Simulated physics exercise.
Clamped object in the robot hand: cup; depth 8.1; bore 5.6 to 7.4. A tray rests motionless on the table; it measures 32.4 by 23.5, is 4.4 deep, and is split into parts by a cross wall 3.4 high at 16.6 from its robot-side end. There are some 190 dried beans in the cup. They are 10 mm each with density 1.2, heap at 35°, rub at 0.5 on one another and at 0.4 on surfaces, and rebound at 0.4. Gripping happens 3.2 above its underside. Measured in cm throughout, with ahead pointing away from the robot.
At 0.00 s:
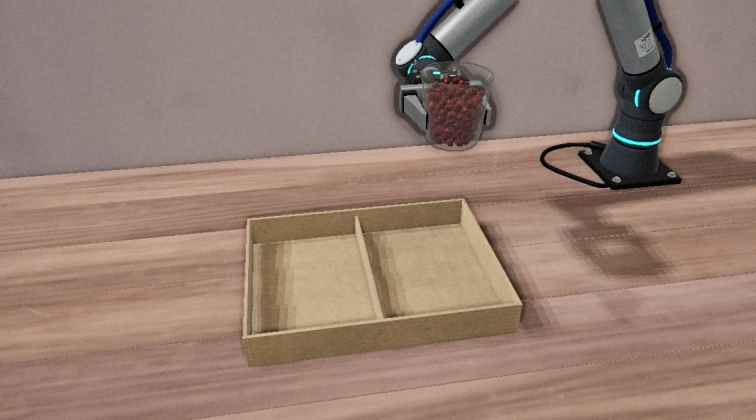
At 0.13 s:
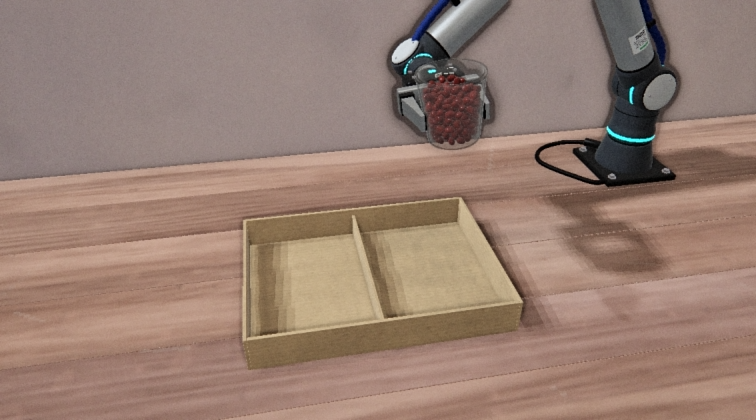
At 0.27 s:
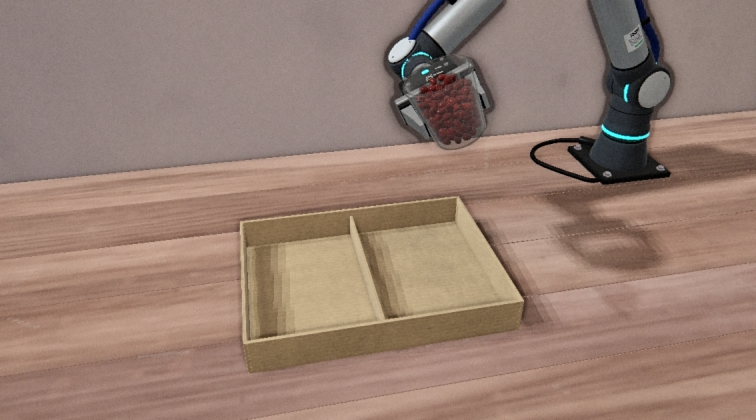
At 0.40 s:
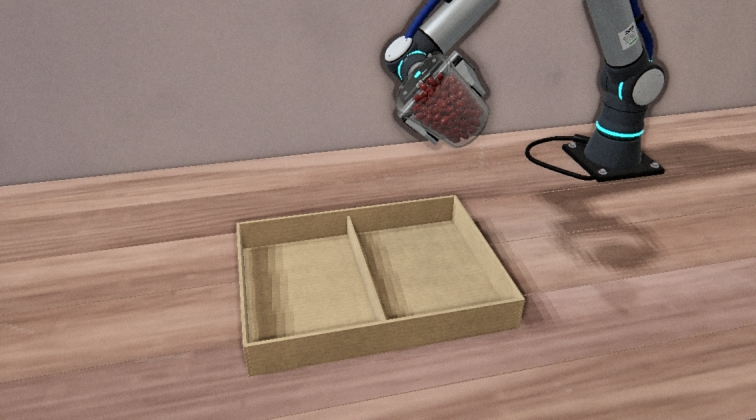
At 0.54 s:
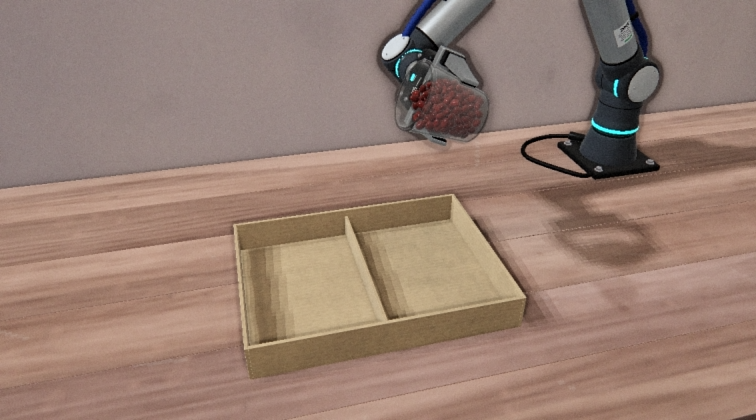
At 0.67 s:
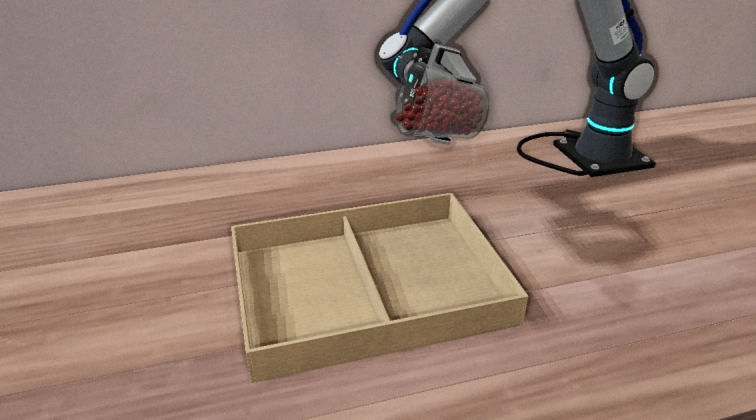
A robot arm tilts a clear cup of red beans steeply forward above a divided tray.
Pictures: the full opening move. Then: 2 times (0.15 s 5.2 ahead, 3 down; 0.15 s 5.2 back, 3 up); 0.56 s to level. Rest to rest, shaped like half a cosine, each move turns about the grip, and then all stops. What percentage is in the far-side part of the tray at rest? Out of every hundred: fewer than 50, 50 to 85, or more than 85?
Fewer than 50 out of every hundred.
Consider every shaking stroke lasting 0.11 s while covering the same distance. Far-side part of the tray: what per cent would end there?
Then roughly 35 percent.
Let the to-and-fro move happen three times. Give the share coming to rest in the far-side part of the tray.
25 %.
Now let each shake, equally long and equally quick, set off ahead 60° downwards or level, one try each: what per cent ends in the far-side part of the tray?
I'd say close to 5 percent for the first and close to 40 percent for the second.
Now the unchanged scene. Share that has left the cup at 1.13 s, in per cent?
About 20 per cent.
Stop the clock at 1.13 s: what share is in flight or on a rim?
Logged share: Close to 2 per cent.
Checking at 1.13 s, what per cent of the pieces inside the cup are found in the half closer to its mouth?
Some 45 per cent.
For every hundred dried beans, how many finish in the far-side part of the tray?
Estimate: Roughly 20 %.
By 1.13 s, tilted 72° forward, highest piece 23 above the table; 157 in the cup, 25 in the far-side part, 7 in the robot-side part, 3 in flight or on a rim.
By 1.60 s, tilted 26° forward, highest piece 28 above the table; 128 in the cup, 43 in the far-side part, 21 in the robot-side part.
By 2.03 s, level, highest piece 29 above the table; 128 in the cup, 43 in the far-side part, 21 in the robot-side part.
By 3.08 s, level, highest piece 29 above the table; 128 in the cup, 43 in the far-side part, 21 in the robot-side part.
Final count, 128 in the cup, 43 in the far-side part, 21 in the robot-side part. That is 22 % in the far-side part of the tray.
